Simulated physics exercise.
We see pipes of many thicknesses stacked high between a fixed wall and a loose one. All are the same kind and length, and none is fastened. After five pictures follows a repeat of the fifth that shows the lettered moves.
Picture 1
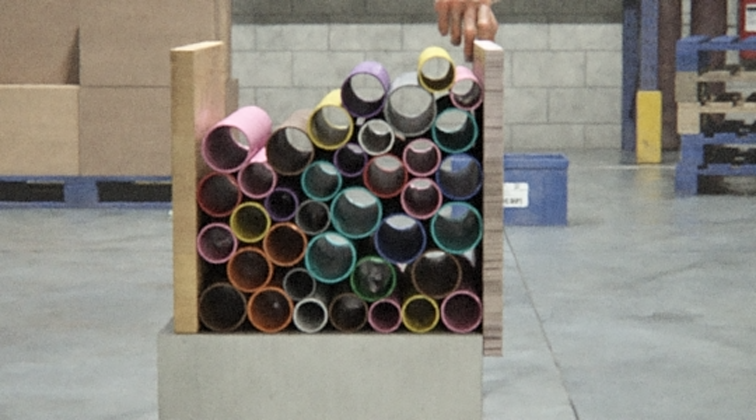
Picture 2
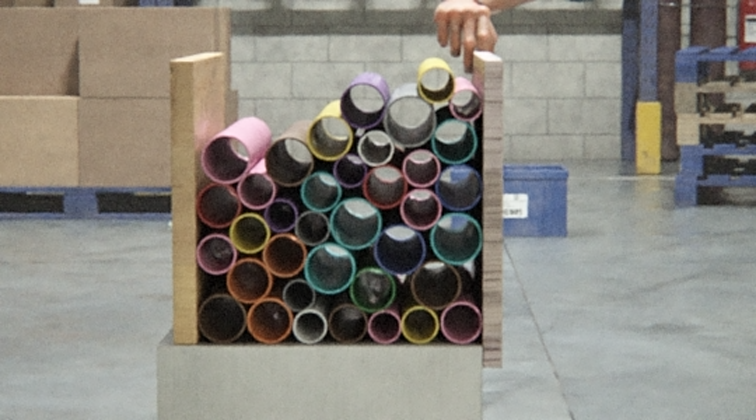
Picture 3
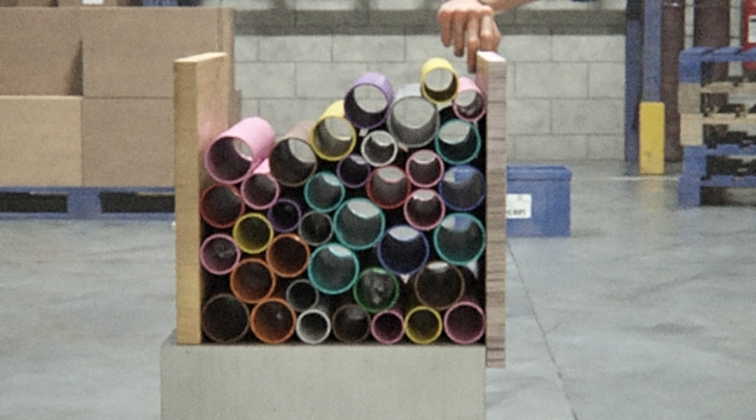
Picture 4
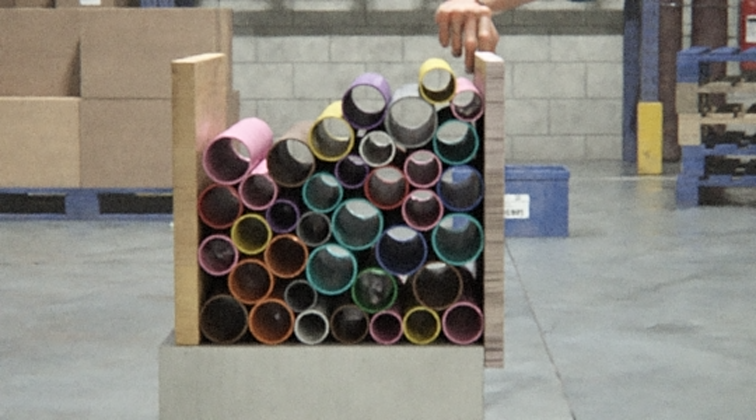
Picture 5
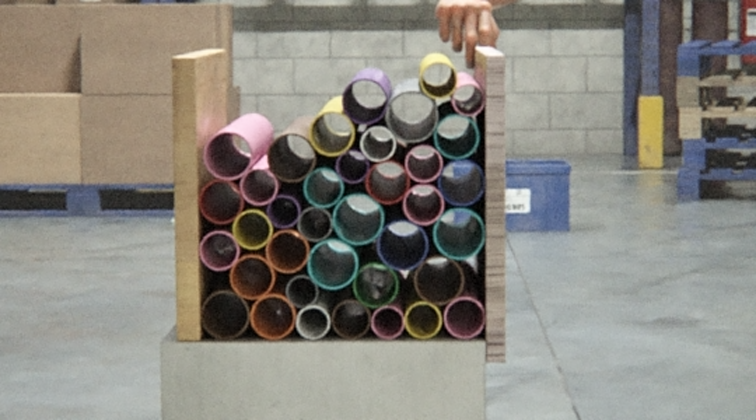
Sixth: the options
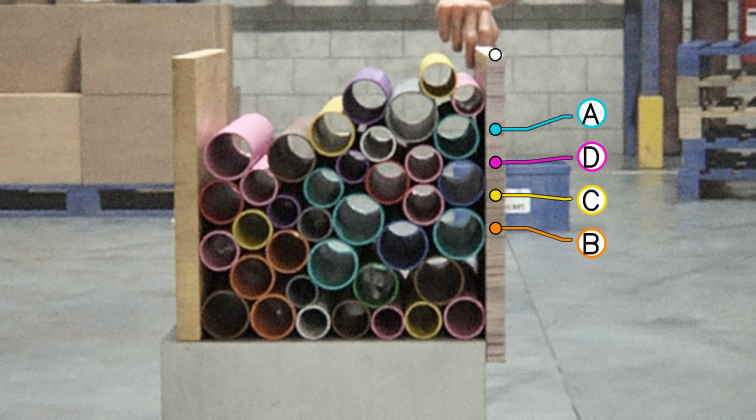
Colourful pipes sitting stacked between two upright boards on a grey block, barely shifting, while a hand rests atop the right board.
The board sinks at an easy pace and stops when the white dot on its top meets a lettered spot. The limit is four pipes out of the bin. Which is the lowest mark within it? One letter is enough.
The last mark within the limit is C.
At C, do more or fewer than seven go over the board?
Fewer than seven.
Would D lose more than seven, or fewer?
It loses fewer than seven.
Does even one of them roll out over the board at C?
Yes.
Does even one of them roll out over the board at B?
Yes.
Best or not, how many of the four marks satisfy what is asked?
Three of the four.
On the marked copy, A at (496, 129); B at (496, 228); C at (496, 196); D at (496, 163); the white dot at (496, 54).
Taking C. A third of the way, top of the board (485, 119).
Two thirds of the way, top of the board (485, 191).
When it is over, top of the board (485, 195), one out over the board.
As for the rest, A one out over the board; B more than four out over the board; D one out over the board.
